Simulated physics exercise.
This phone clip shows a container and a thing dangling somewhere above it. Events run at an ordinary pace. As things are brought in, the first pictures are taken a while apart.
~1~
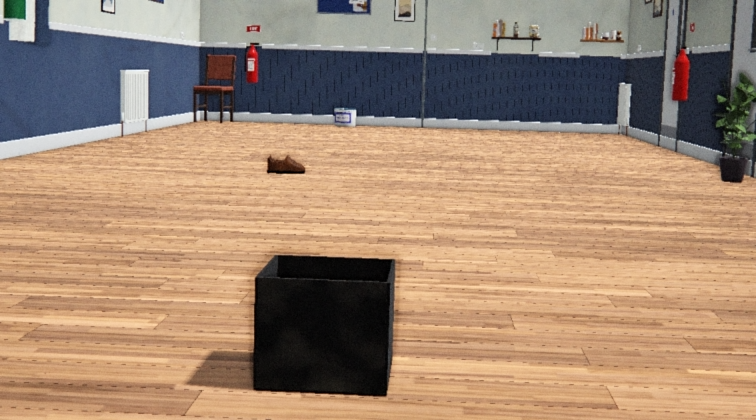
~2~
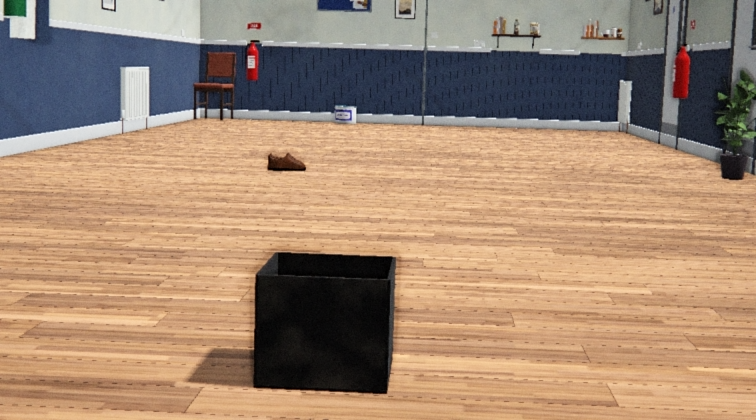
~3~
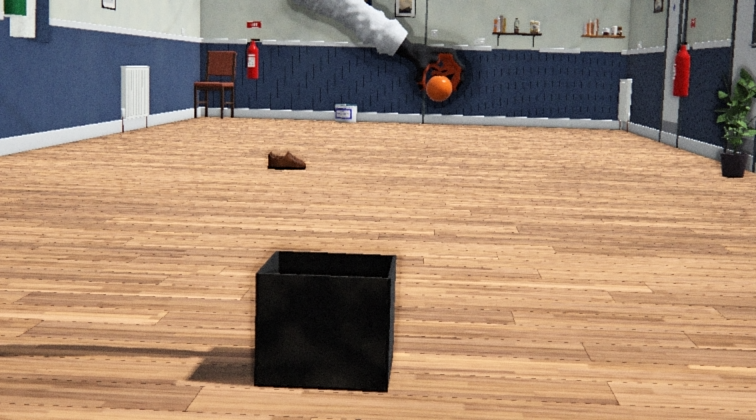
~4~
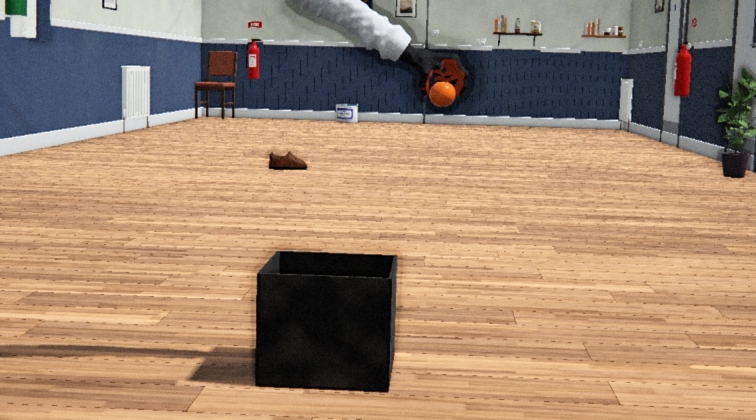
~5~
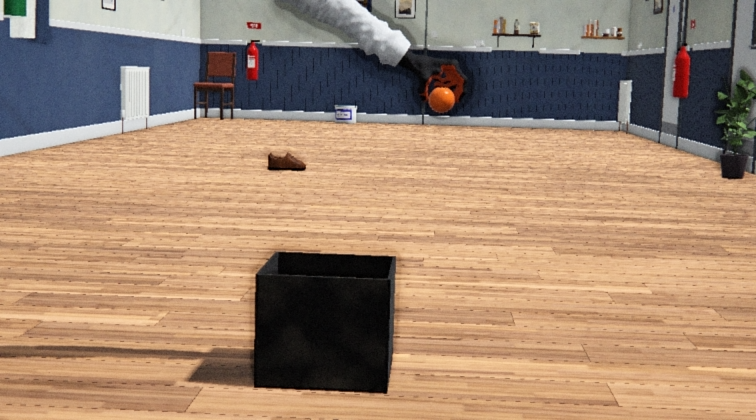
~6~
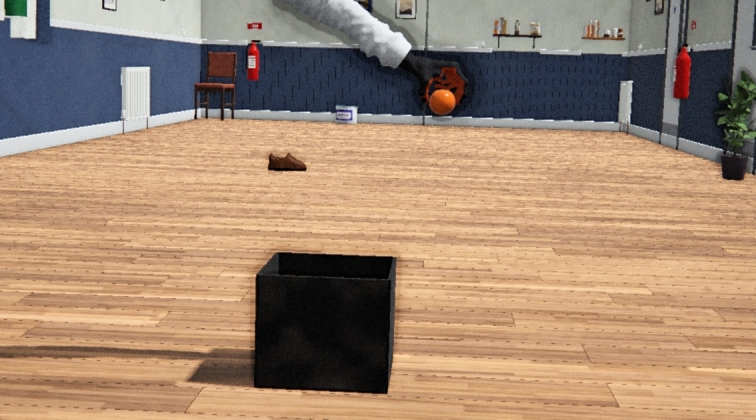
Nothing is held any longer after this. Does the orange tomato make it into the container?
No, it lands outside.
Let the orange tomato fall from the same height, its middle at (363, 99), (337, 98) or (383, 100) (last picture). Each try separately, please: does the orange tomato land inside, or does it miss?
Trial 1: It finishes in the opening. Trial 2: It finishes in the opening. Trial 3: It finishes in the opening.
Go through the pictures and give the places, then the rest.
In the first frame, basket (328, 322).
In the second frame, basket (328, 319).
In the third frame, still on the way; orange tomato (439, 88); basket (329, 317).
In the fourth frame, still on the way; orange tomato (443, 94); basket (330, 317).
In the fifth frame, still on the way; orange tomato (442, 99); basket (328, 318).
In the sixth frame, in place, still held; orange tomato (442, 102); basket (329, 319).
Then, 0.20 s past the last view, orange tomato in the air near (440, 155).
Then, 0.34 s past the last view, orange tomato in the air near (435, 284).
Finally, the orange tomato misses, near (432, 365).
